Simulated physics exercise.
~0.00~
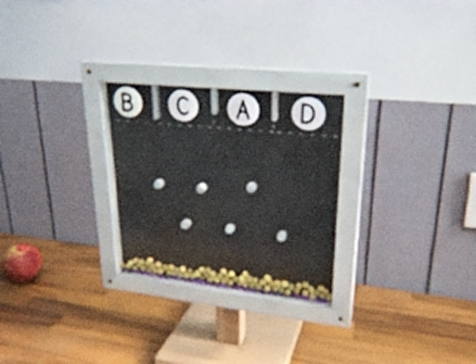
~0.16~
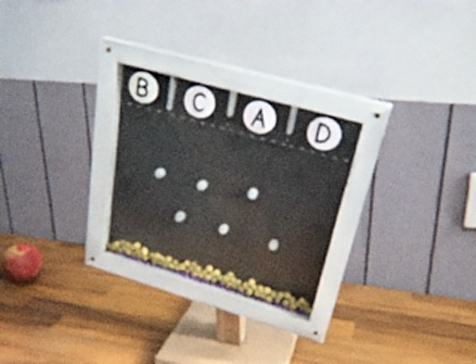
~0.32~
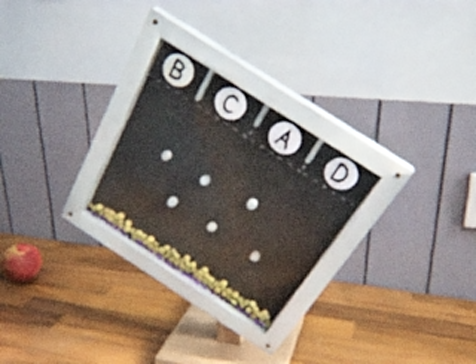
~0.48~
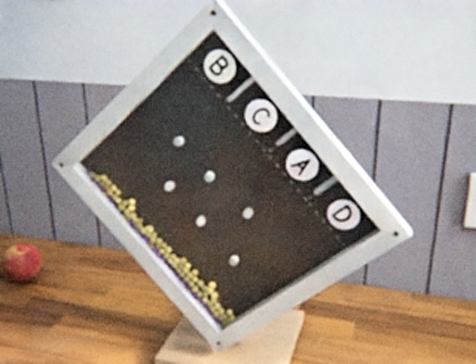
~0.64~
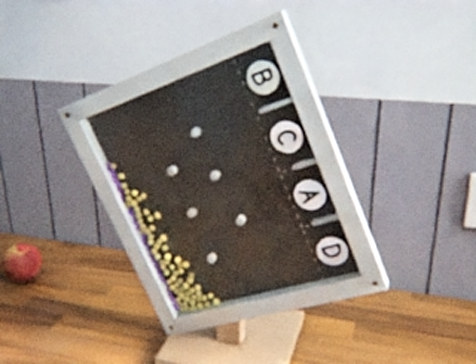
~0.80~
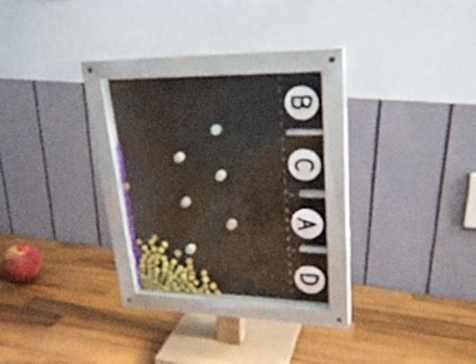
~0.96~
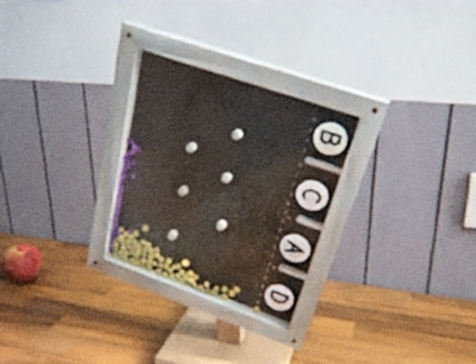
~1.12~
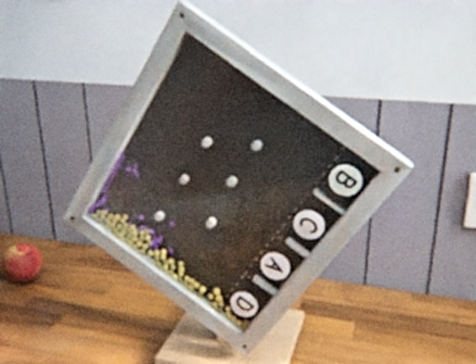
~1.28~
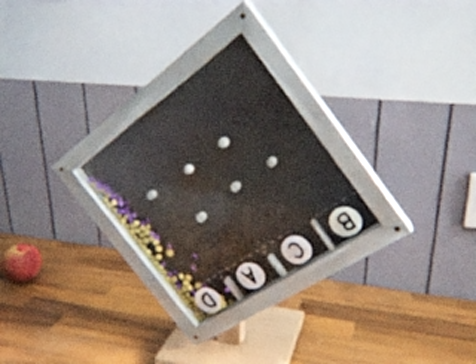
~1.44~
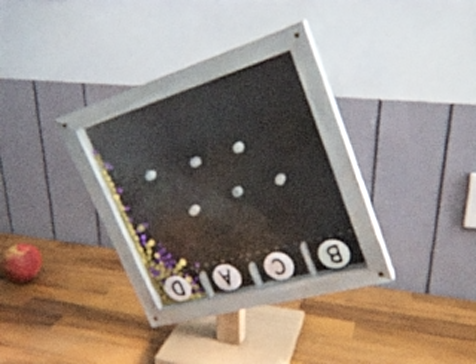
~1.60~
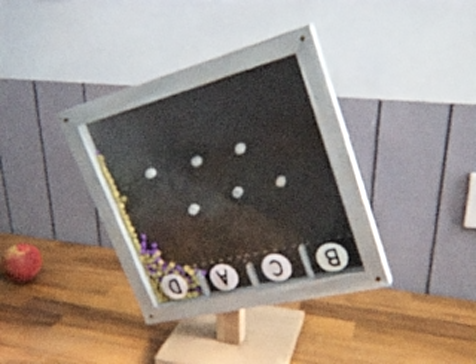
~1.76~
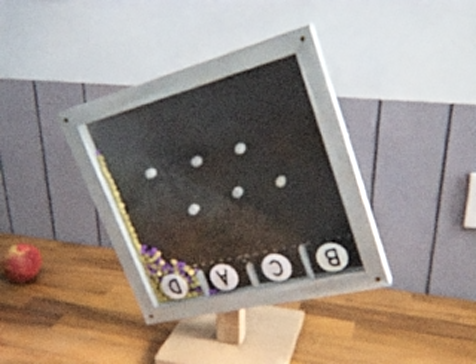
A square, pale-framed box with a dark face turns clockwise on its stand, tipping its layer of small yellow and purple beads into the lower left as the lettered pockets swing down the right side to the bottom. It stops tilted, with beads filling pocket D and lining the left wall.
